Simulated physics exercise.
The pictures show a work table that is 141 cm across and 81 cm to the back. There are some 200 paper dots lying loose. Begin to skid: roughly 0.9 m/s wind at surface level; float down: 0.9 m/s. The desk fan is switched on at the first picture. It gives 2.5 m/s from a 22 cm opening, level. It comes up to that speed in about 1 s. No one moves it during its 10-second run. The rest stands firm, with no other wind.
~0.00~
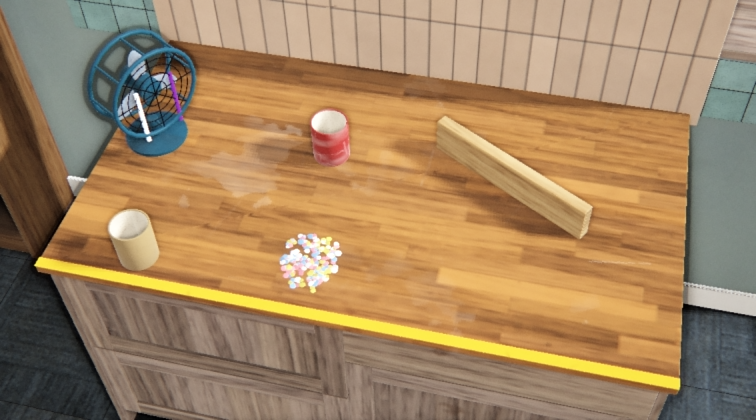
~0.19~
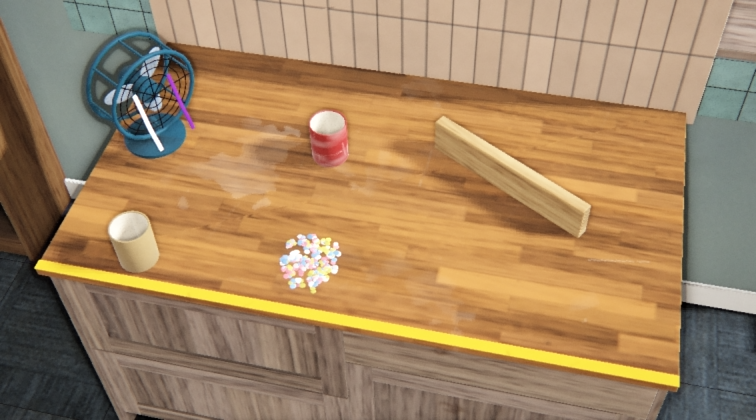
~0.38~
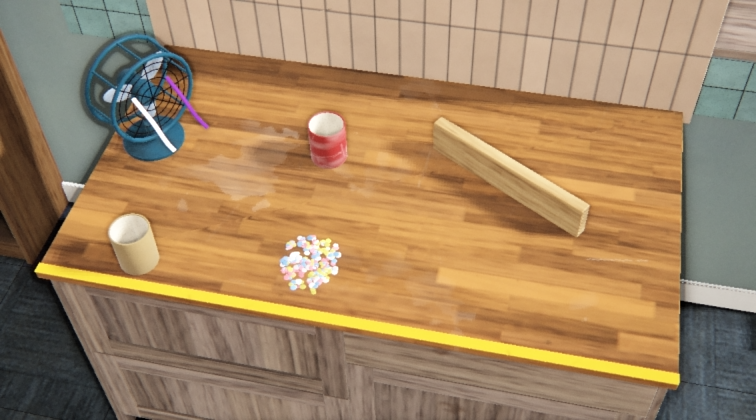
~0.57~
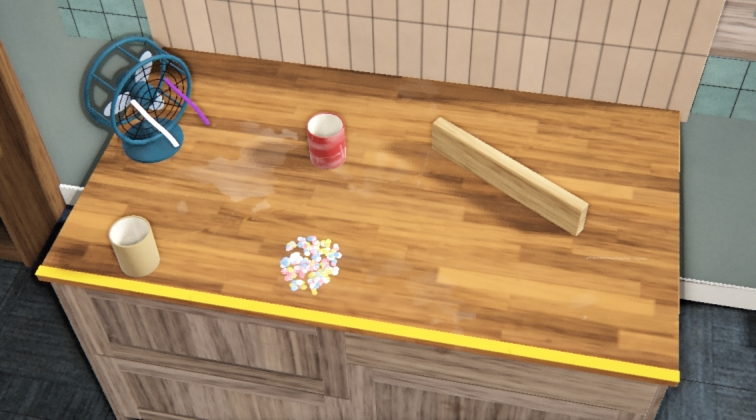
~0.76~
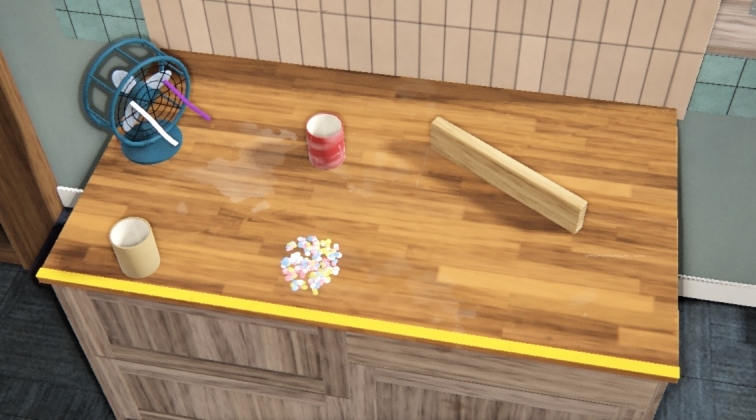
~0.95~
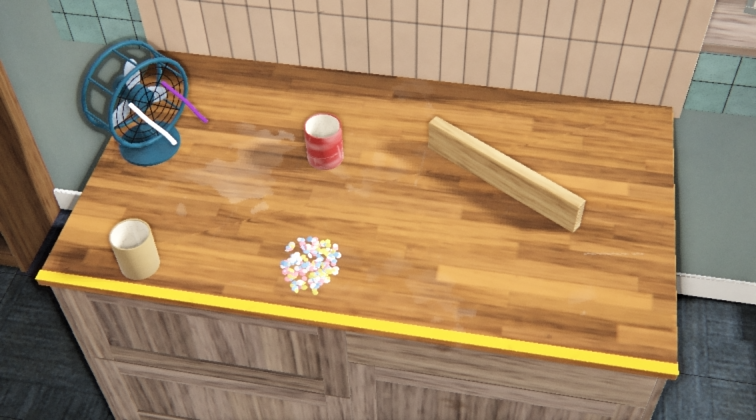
On a wooden worktop with two mugs and a plank, a blue desk fan spun in the back left corner, its ribbons fluttering outward, while the pile of pastel paper dots hardly stirred.
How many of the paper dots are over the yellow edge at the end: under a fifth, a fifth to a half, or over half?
Beyond half.
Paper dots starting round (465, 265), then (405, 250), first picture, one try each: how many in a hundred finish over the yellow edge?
First try 5 %, second try 20 %.
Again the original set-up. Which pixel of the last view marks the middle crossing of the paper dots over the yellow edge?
Close to pixel (403, 334).
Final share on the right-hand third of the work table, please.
Around 0 per cent.
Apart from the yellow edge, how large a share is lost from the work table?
Estimate: Near 0 %.
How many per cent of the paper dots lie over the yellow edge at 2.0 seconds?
About 100 %.
After 2.0 s, 30 % are on the move or not yet settled, 96 % are over the yellow edge.
After 3.2 s, 0 % are on the move or not yet settled, 100 % are over the yellow edge.
After 5.5 s, 0 % are on the move or not yet settled, 100 % are over the yellow edge.
After 10.0 s, at the end, 100 % are over the yellow edge.
